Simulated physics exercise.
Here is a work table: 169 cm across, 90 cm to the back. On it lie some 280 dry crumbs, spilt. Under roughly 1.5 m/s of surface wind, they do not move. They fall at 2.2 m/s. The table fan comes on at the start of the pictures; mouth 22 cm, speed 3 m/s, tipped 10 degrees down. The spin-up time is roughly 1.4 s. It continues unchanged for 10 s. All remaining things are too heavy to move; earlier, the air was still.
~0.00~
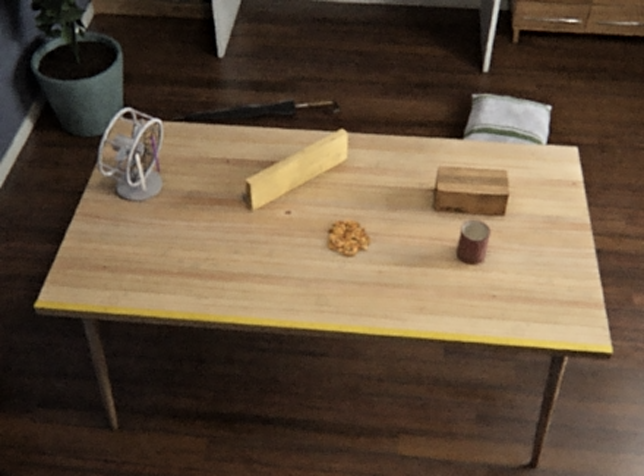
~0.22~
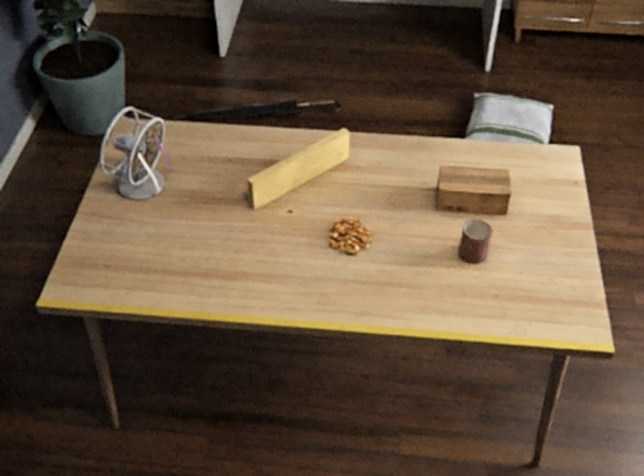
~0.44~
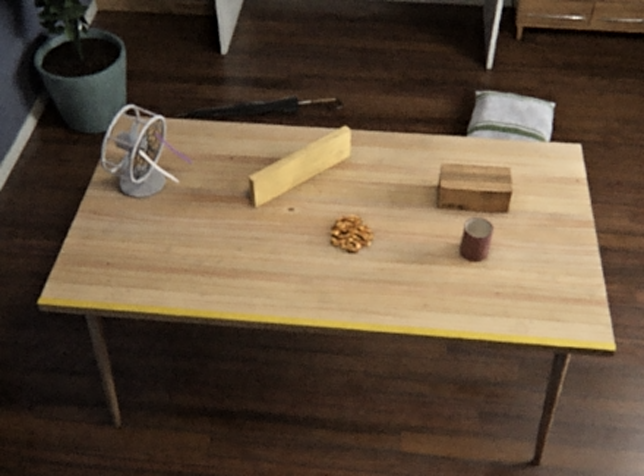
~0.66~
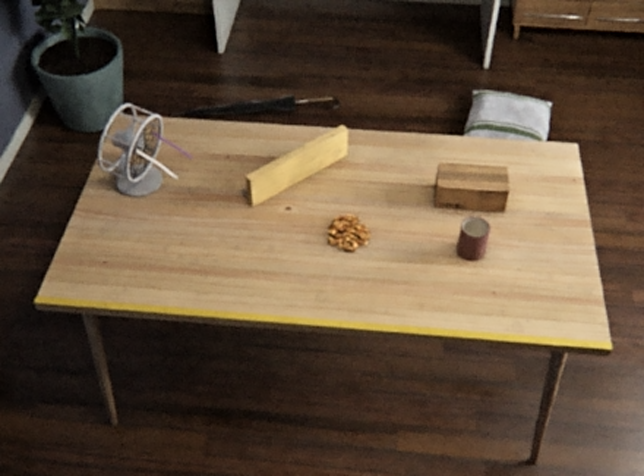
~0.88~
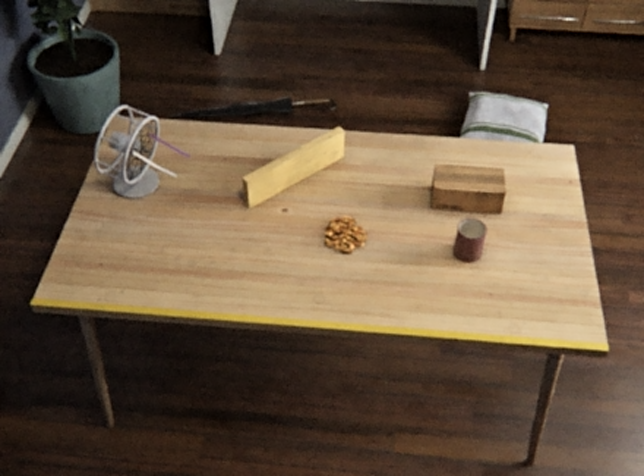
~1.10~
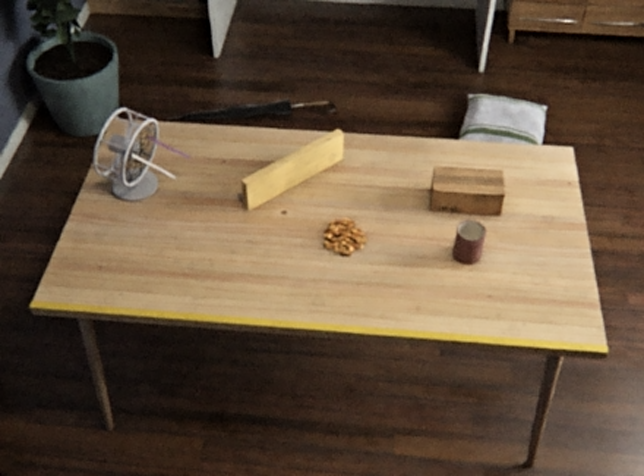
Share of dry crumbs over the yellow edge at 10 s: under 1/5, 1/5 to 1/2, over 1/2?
Not up to twenty percent.
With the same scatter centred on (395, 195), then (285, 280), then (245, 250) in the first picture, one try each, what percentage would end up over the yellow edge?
In turn: 0 per cent, 100 per cent, 100 per cent.
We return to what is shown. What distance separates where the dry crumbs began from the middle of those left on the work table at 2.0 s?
I'd guess near 0 cm.
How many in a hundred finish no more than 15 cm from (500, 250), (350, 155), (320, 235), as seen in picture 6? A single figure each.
Taking the spots one by one, around 0 %, 0 % and 90 %.
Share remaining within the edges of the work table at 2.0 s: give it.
Close to 100 in a hundred are still there at that time.
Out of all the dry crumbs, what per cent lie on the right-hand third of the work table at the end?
I'd estimate around 0 per cent.
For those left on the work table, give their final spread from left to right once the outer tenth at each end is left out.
Around 20 centimetres from left to right.
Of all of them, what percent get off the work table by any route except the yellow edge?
Roughly 3 per cent.
After 2.0 s the count stands so, 0 % are over the yellow edge; the middle of those still in play is near (344, 236).
After 3.2 s the count stands so, 0 % are over the yellow edge; the middle of those still in play is near (344, 236).
After 5.5 s the count stands so, 0 % are over the yellow edge; the middle of those still in play is near (344, 236).
After 10.0 s, at the end, 0 % are over the yellow edge; the middle of those still in play is near (342, 238).
